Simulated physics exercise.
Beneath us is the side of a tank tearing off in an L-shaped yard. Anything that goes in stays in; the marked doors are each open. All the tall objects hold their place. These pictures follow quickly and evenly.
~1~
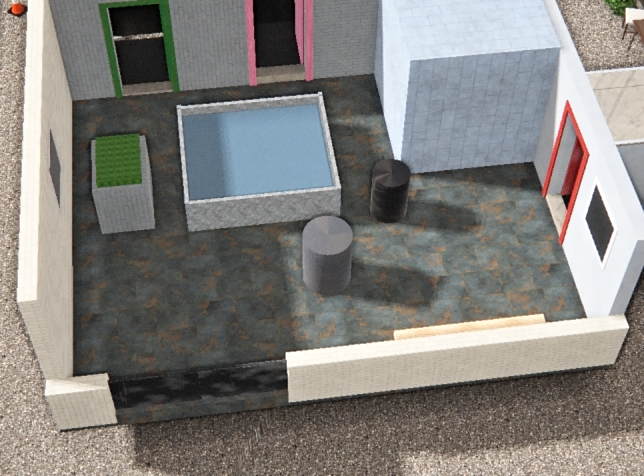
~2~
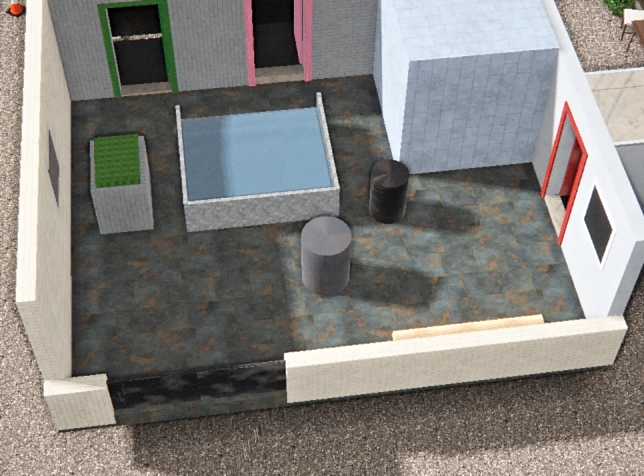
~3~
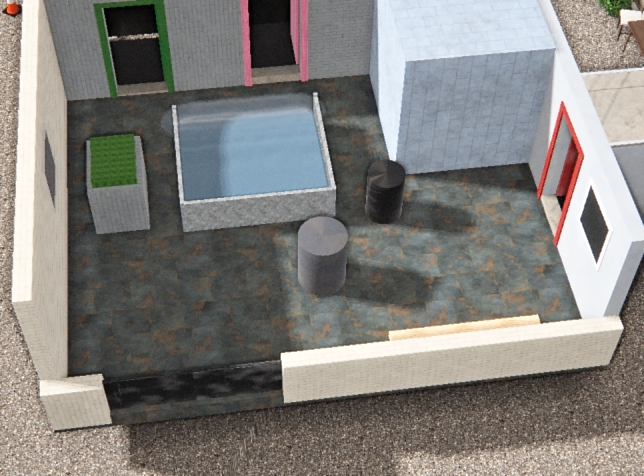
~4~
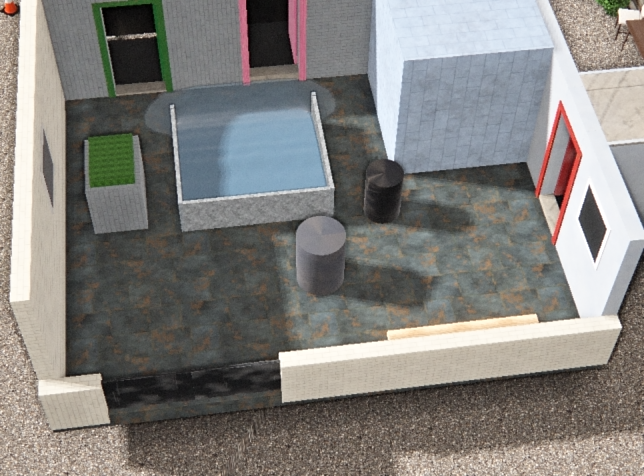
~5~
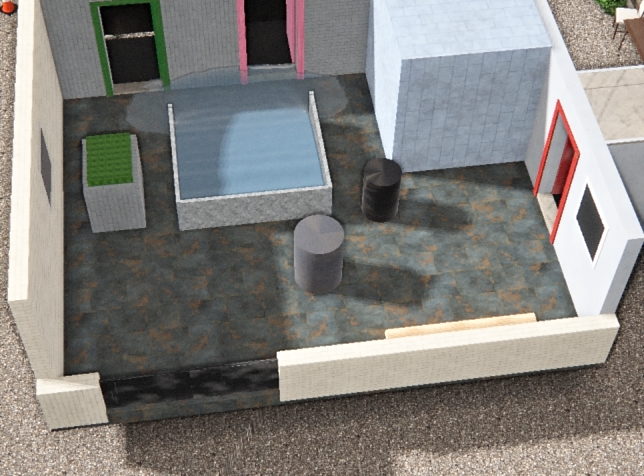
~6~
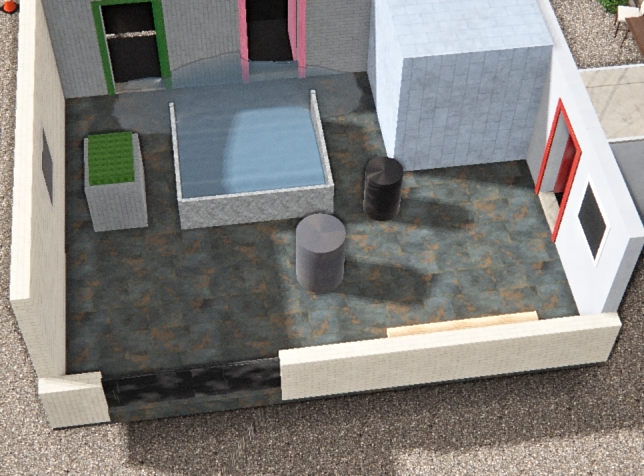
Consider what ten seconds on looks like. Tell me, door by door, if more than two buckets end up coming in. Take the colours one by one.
Outcome: Most likely the pink door will exceed two buckets; most likely the red door will not exceed two buckets; most likely the green door will exceed two buckets.
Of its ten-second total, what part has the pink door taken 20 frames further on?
I'd put it at 100 percent.
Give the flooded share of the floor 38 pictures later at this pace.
Some 80 per cent.
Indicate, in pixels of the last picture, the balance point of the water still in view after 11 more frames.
The water centres close to (242, 131).
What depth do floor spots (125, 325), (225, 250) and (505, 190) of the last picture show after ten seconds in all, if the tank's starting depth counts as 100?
About 10, 6, 6 %.
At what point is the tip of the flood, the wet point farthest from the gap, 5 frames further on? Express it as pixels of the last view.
Roughly (65, 101).
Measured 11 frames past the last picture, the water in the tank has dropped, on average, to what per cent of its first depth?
I'd put it near 34 per cent.
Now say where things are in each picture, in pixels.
In the first picture, still water in the open tank at (257, 150).
In the second picture, the front is at (176, 133), out from the gap on the open tank's far side.
In the third picture, the front is at (165, 124), out from the gap on the open tank's far side.
In the fourth picture, the front is at (149, 117), out from the gap on the open tank's far side.
In the fifth picture, water pours out on the open tank's far side and has run to (142, 93).
In the sixth picture, water pours out on the open tank's far side and has run to (123, 93).
A moment on, water covers 15 % of the floor; the pink door far over two buckets in, the red door not reached, the green door over two buckets in.
Next, water covers 25 % of the floor; the pink door far over two buckets in, the red door not reached, the green door far over two buckets in.
Then, water covers 40 % of the floor; the pink door far over two buckets in, the red door not reached, the green door far over two buckets in.
Later, water covers 80 % of the floor; the pink door far over two buckets in, the red door wet at the sill, nothing in, the green door far over two buckets in.
In the end, water covers 95 % of the floor; the pink door far over two buckets in, the red door wet at the sill, nothing in, the green door far over two buckets in.
